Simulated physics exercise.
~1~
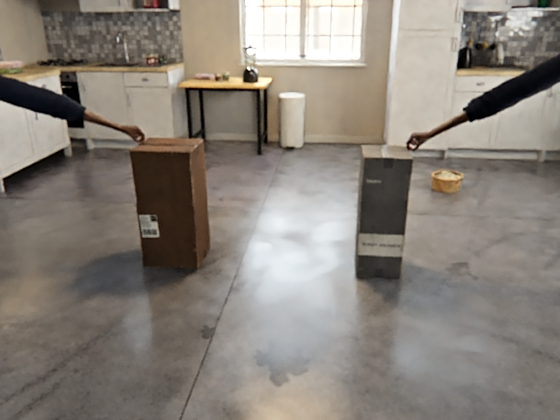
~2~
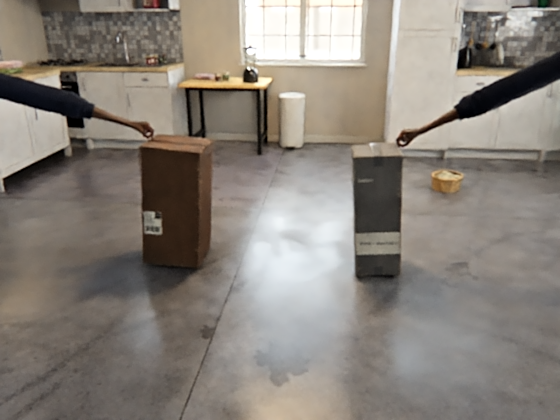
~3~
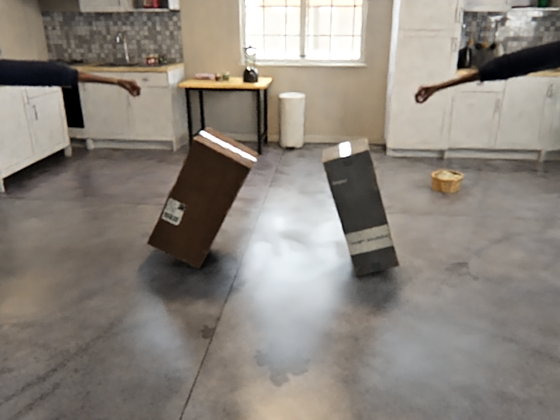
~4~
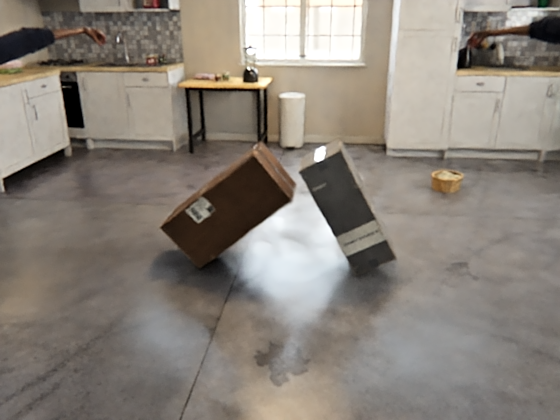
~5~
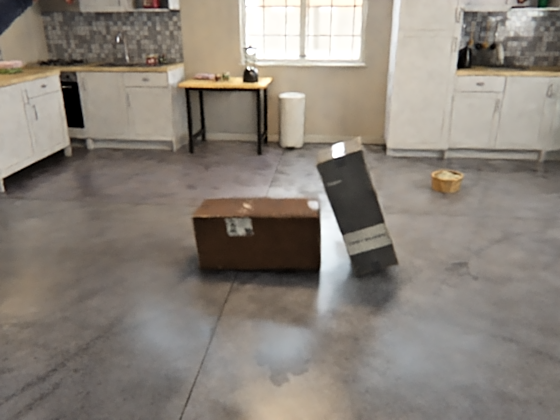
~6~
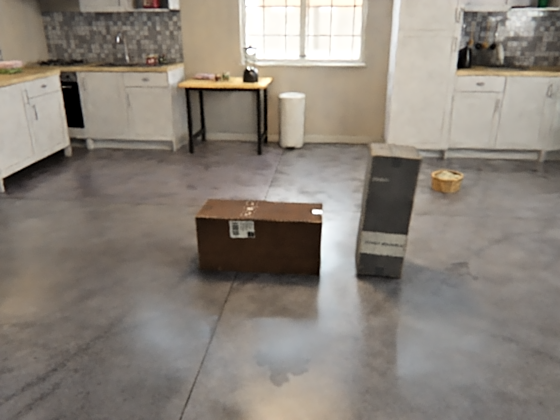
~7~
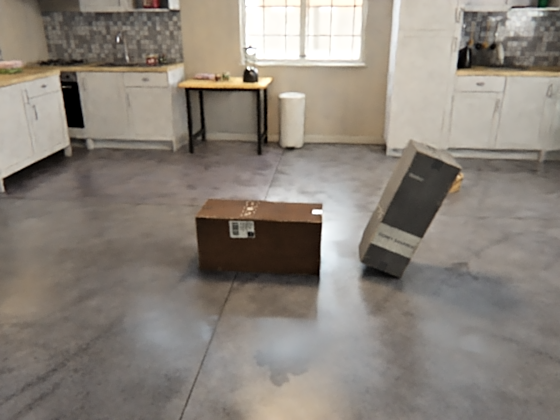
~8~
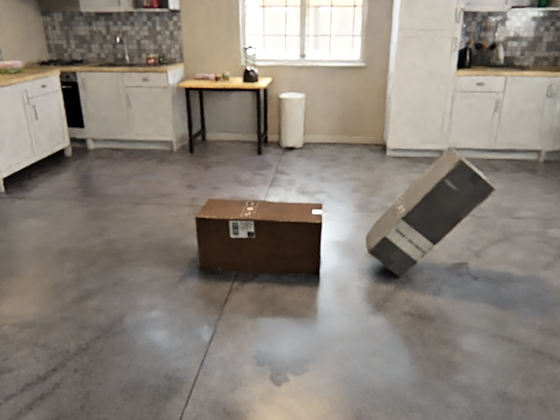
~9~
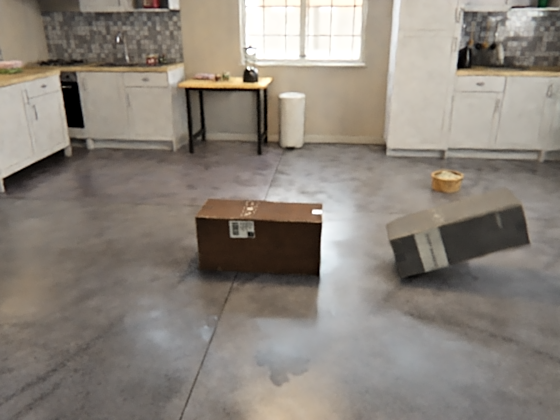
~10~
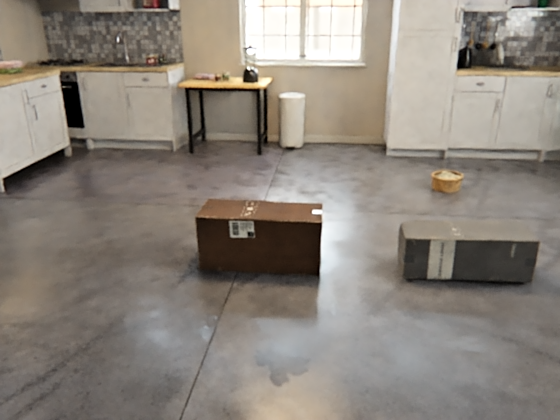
Kitchen floor with hands tipping two upright boxes inward, the brown one toppling rightward, the grey rocking back and falling right.
